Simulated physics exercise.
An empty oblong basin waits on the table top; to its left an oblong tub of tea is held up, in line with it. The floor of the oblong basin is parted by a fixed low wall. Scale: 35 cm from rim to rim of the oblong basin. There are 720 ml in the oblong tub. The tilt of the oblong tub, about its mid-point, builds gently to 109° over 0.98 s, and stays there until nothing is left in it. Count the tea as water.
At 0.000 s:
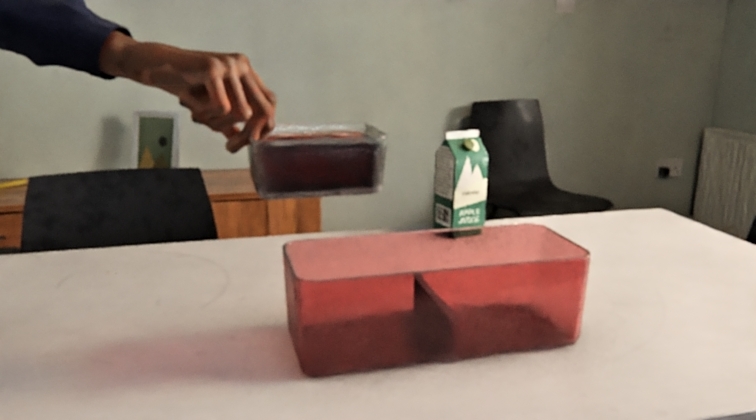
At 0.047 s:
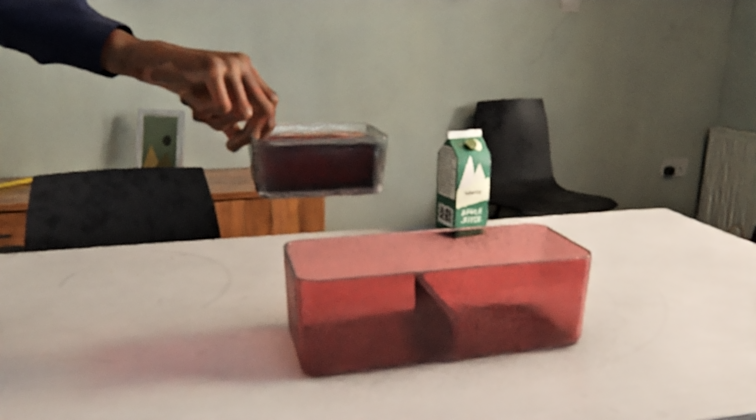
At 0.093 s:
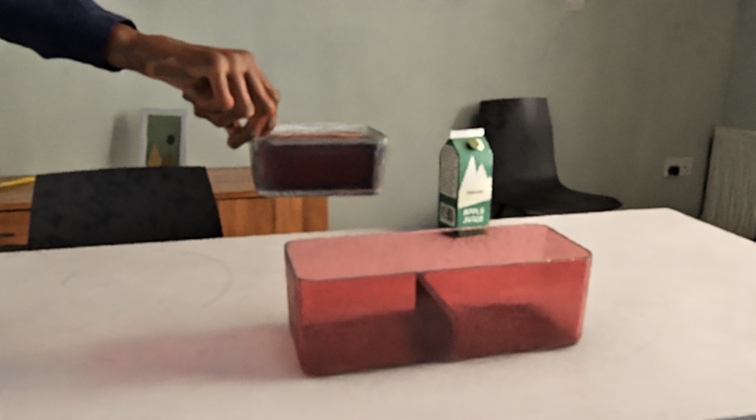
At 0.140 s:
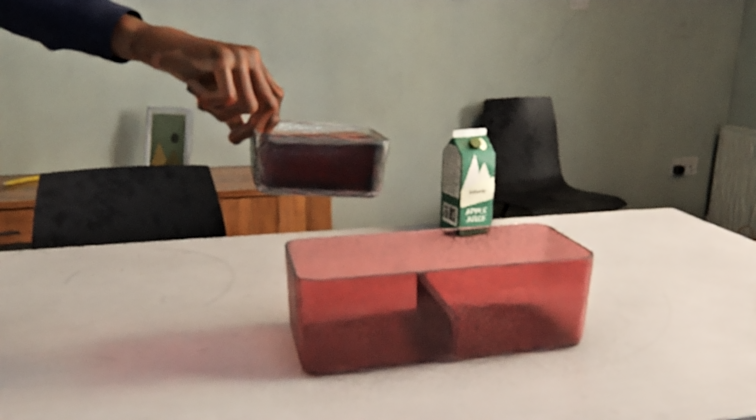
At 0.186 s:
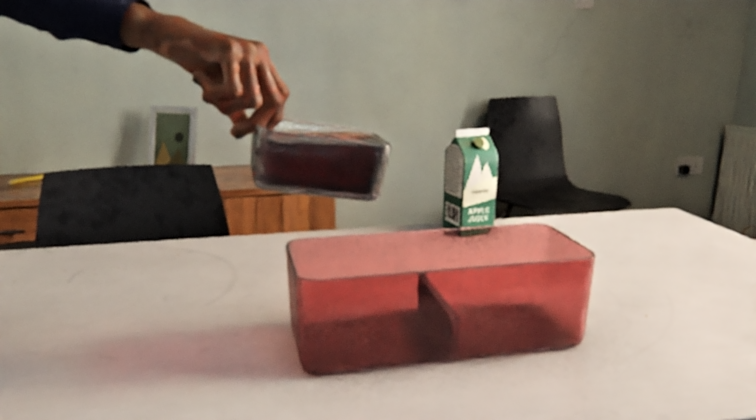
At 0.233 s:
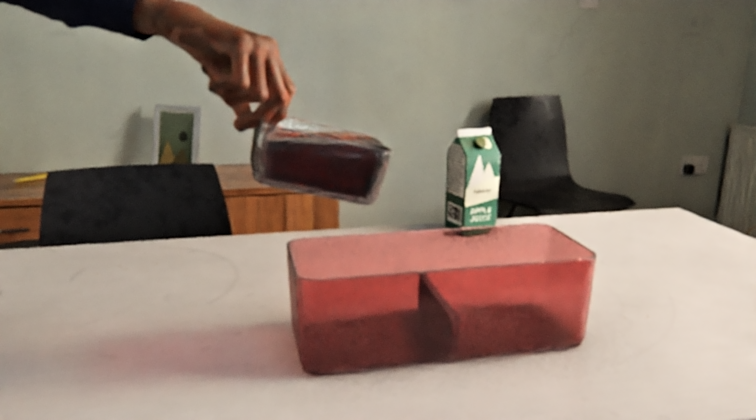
A hand in a dark sleeve reaches in from the upper left, holding a clear oblong tub of dark reddish tea above a white table, seen from slightly above in a room with pale green walls. An empty, see-through red basin sits below to the right, before a green-and-white apple juice carton and black chairs. The hand gradually tilts the tub rightward as the view drifts slightly.
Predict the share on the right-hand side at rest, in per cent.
About 34 per cent.
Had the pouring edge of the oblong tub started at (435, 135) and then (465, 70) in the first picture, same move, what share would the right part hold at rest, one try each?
In turn about 80 and 85 per cent.
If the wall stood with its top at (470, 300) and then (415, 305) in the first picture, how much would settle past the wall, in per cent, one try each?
In turn about 10 and 60 per cent.
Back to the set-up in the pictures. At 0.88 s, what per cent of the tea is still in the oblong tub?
Near 4 in a hundred.
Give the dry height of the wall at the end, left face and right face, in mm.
Left about 34 mm, right about 42 mm.
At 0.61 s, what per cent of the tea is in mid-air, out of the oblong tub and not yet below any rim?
Near 42 in a hundred.
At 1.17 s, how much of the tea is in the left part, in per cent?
Some 58 per cent.
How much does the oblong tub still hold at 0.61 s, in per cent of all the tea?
Near 28 in a hundred.
After 0.61 s the tilt is 74° and 29 per cent is still to pour, 13 is left of the wall and 16 right of it.
After 0.88 s the tilt is 106° and 4 per cent is still to pour, 53 is left of the wall and 34 right of it.
After 1.17 s the tilt is 109° and 0 per cent is still to pour, 58 is left of the wall and 34 right of it.
After 1.48 s the tilt is 109° and 0 per cent is still to pour, 58 is left of the wall and 34 right of it.
In the end 58 per cent lies left of the wall, 34 right of it and 7 outside.
